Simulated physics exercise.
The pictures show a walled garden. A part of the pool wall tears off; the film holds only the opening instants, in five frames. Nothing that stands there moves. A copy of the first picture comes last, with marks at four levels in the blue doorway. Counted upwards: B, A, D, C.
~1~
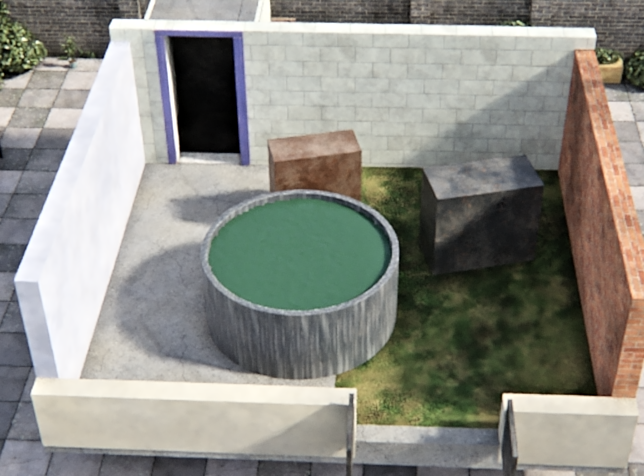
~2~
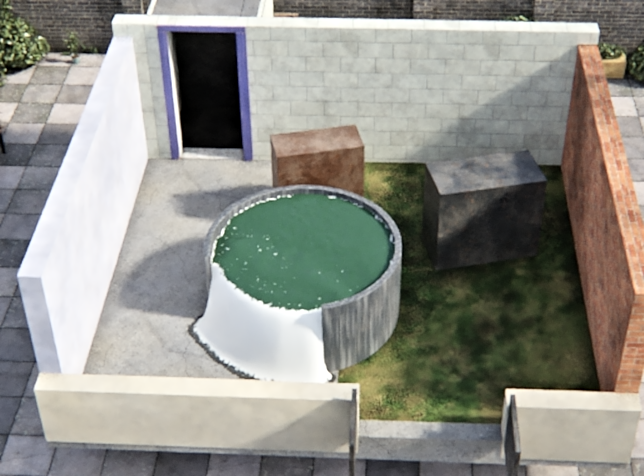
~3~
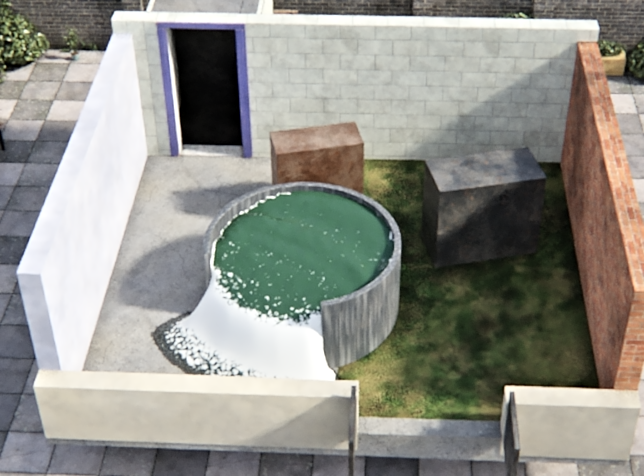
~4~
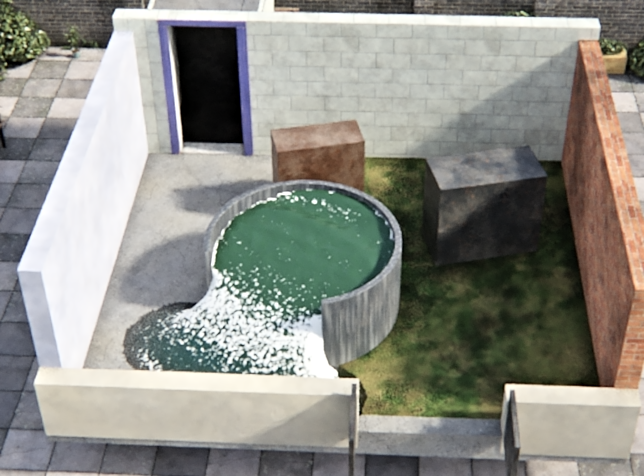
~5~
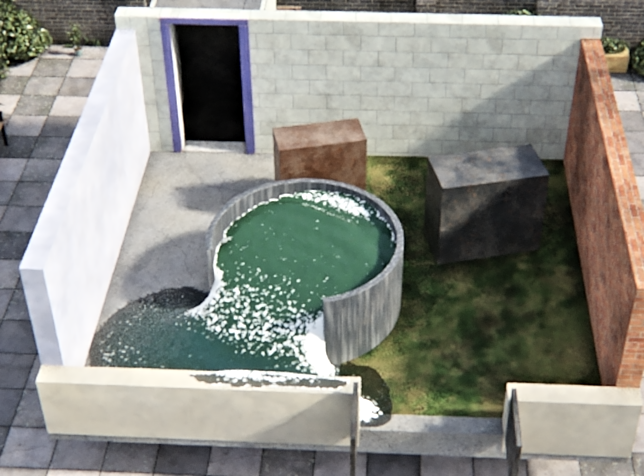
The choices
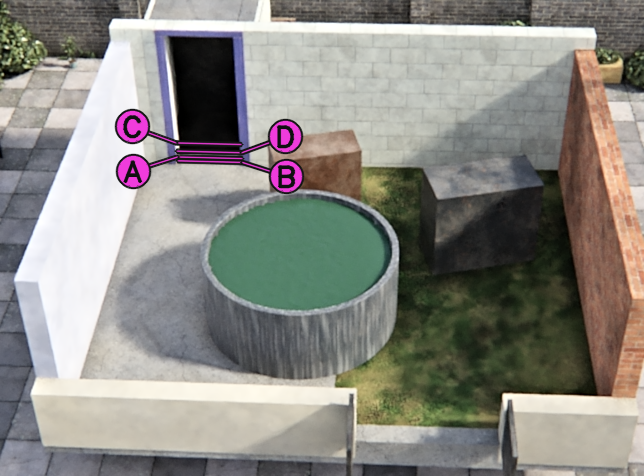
Walled garden with a round pool, its front left side open, green water pouring out in white foam and spreading across grey paving.
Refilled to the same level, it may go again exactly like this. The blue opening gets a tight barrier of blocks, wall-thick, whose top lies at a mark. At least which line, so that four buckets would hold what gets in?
C will do.
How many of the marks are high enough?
One of them.
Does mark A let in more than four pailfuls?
Yes, it does.
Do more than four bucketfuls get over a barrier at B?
Yes, that goes wrong.
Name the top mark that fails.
Here it is mark D.
In magenta, A at (209, 157); B at (210, 161); C at (208, 143); D at (209, 151); from the bottom up B, A, D, C.
Choosing A, dozens of bucketfuls pour in.
Choosing B, dozens of bucketfuls pour in.
Choosing C, a splash gets over, under a bucket.
Choosing D, about 11 bucketfuls get in.
